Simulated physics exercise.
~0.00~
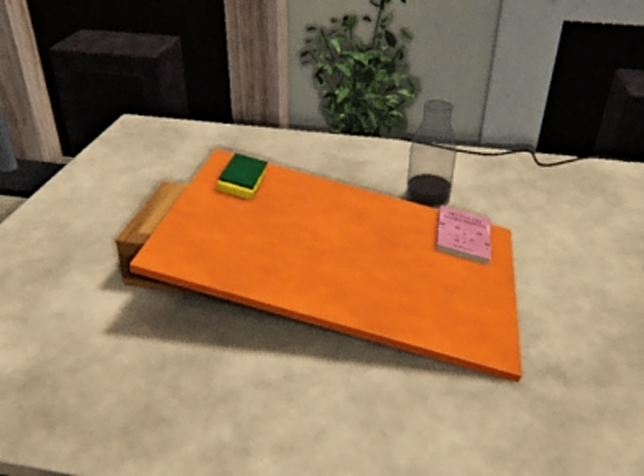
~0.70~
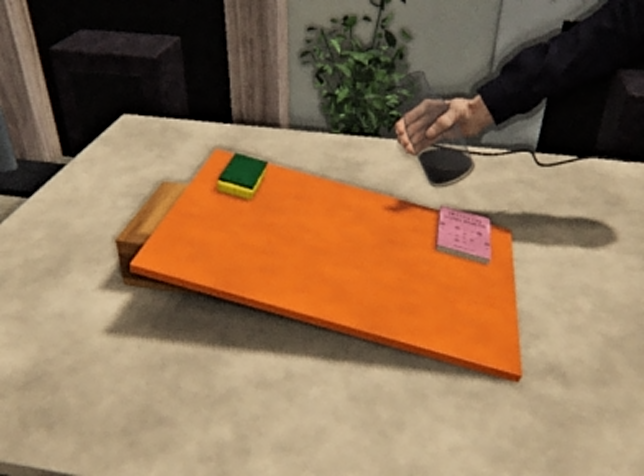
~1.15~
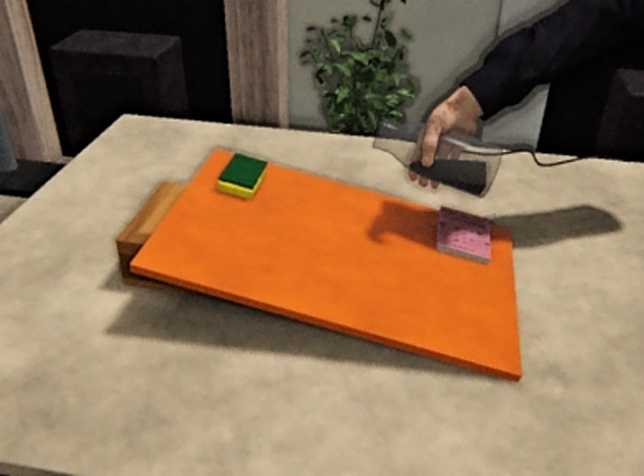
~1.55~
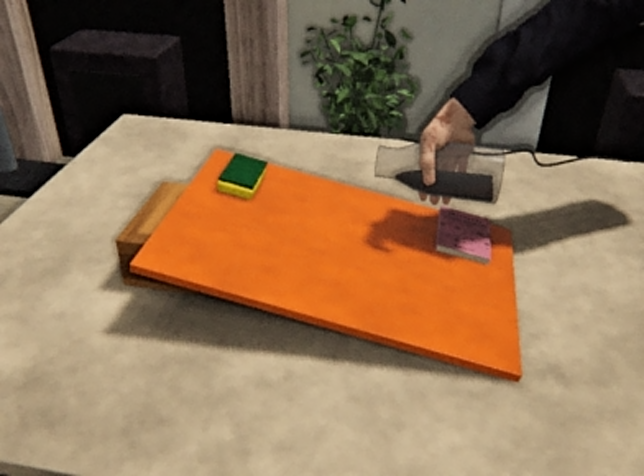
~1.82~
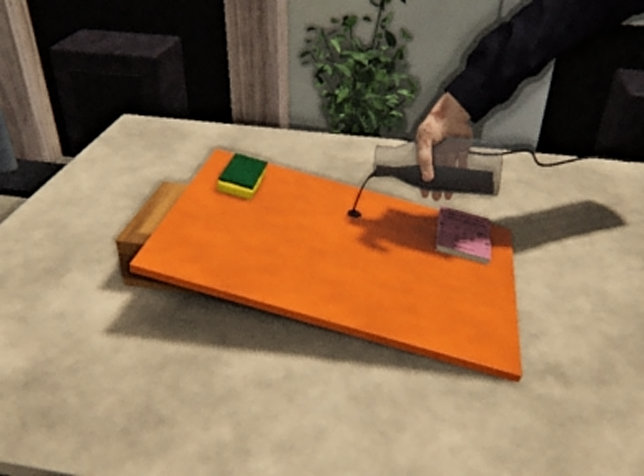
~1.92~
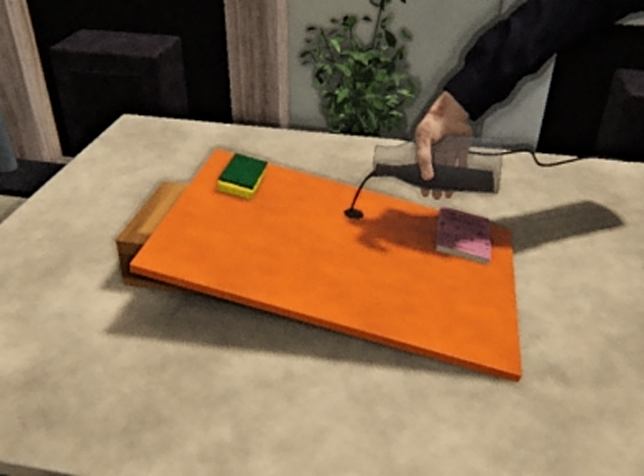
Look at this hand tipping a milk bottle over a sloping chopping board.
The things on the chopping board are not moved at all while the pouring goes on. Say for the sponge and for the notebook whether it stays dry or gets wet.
Sponge - stays dry, notebook - gets wet.
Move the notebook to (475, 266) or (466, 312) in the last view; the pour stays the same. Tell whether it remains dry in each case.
Case one: Contact. Case two: No contact.
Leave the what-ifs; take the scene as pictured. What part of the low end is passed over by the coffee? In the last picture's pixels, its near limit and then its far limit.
Near: (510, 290); far: (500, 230).
After 2.6 s, it runs down to the right; the sponge is dry; the notebook is wet.
After 3.7 s, it runs down to the right and off the end; the sponge is dry; the notebook is wet.
After 7.1 s, it runs down to the right and off the end; the sponge is dry; the notebook is wet.
